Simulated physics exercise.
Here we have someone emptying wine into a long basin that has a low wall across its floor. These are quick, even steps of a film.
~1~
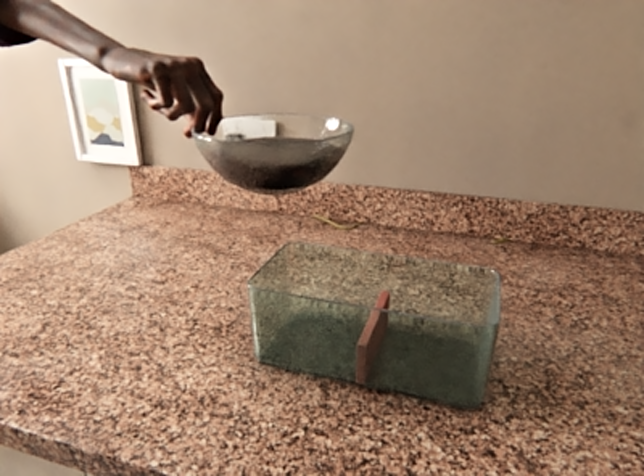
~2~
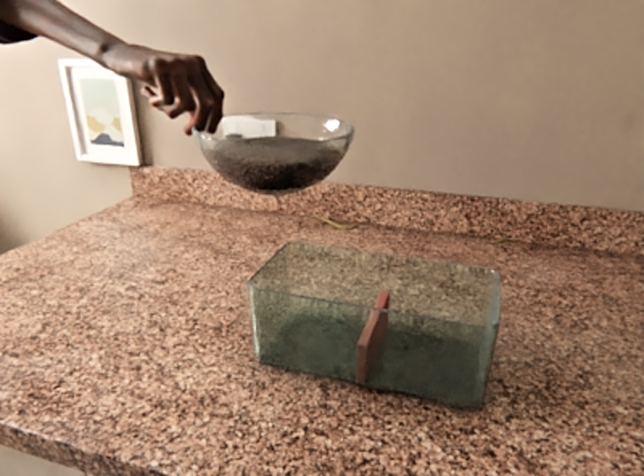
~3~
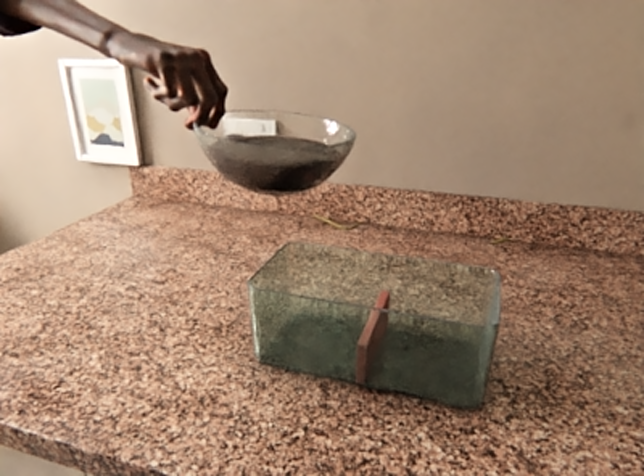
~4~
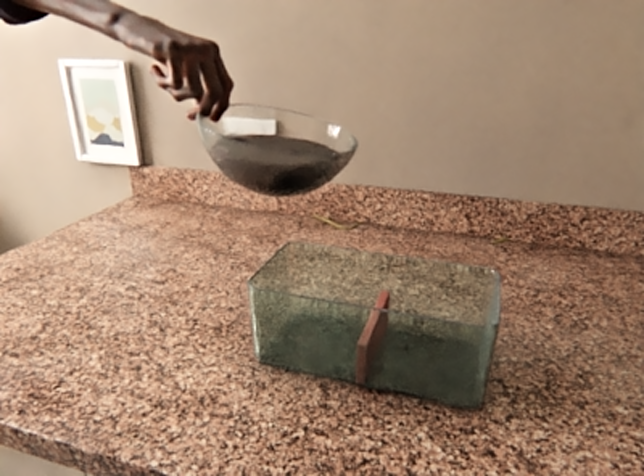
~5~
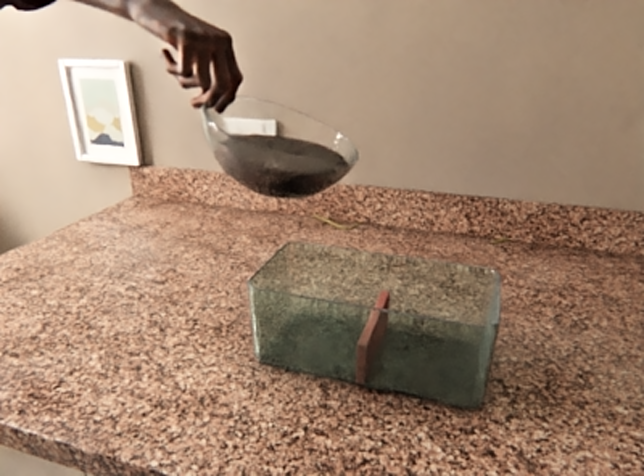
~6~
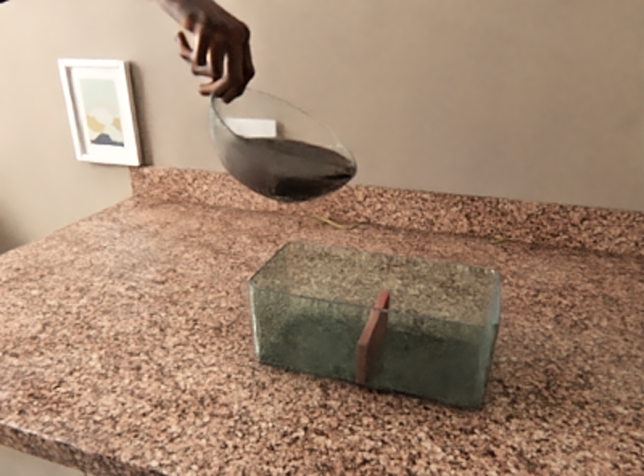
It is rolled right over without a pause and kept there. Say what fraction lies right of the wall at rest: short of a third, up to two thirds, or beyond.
It comes to between a third and two thirds.
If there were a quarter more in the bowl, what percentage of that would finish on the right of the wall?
About 50 per cent.
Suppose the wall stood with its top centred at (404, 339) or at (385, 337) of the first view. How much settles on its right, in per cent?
The first gives 25 %, the second 40 %.
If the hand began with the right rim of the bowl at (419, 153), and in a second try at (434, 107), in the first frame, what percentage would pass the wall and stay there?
In turn 80 and 85 in a hundred.
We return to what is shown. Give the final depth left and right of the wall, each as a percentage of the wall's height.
The left part 30 per cent, the right part 30.
A moment on, the bowl is tipped on its side and 9 per cent is still to pour, 9 is left of the wall and 37 right of it.
Next, the bowl is tipped on its side and 0 per cent is still to pour, 44 is left of the wall and 47 right of it.
Then the bowl is tipped on its side and 0 per cent is still to pour, 46 is left of the wall and 50 right of it.
Later the bowl is tipped on its side and 0 per cent is still to pour, 46 is left of the wall and 50 right of it.
Finally, 46 per cent lies left of the wall, 50 right of it and 4 outside.
